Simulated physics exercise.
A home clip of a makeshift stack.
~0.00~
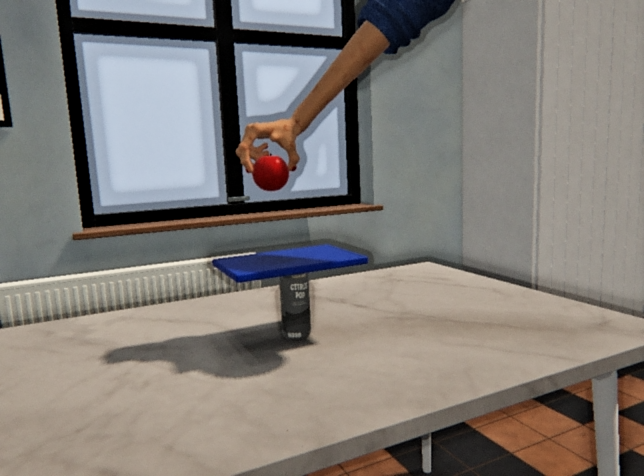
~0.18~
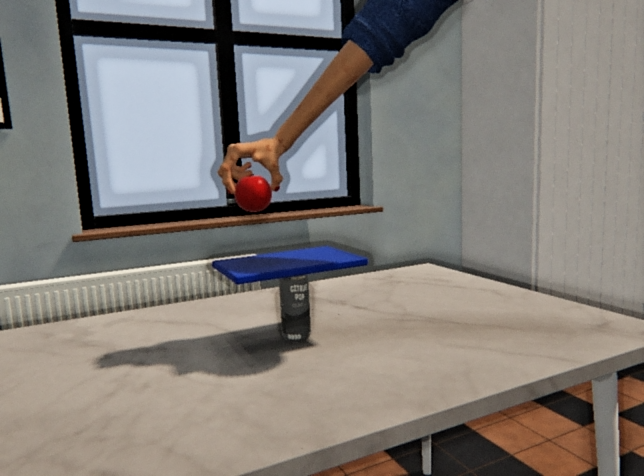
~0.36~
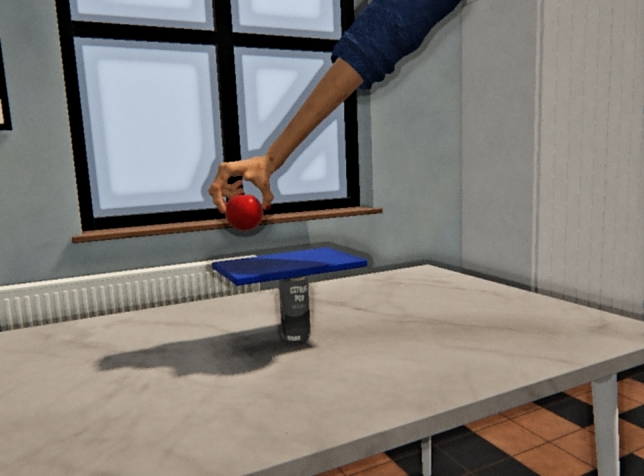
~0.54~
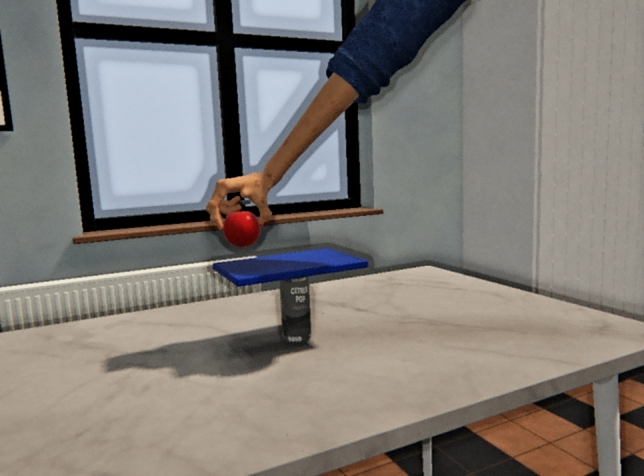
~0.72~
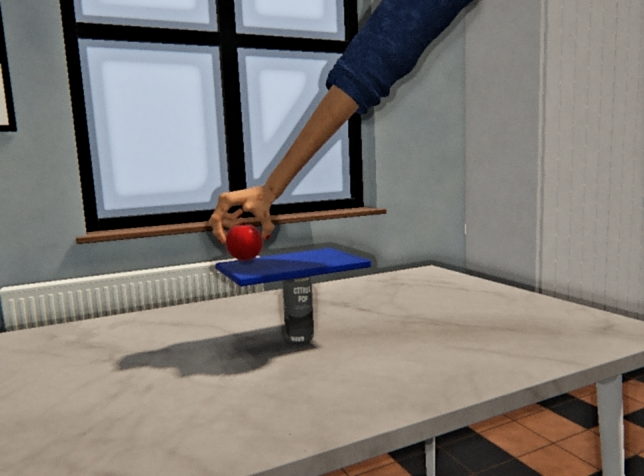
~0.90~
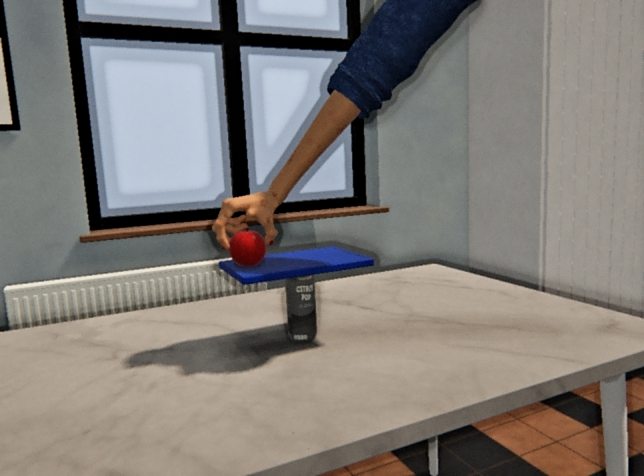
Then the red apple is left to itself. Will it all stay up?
As it turns out, it loses its balance.
By 1.40 s, red apple now fallen; blue lid tilted by 74°.
By 1.90 s, blue lid now fallen.
When it is over (2.3 s), fallen, red apple and blue lid; moved from the start, grey can. The stack comes apart.
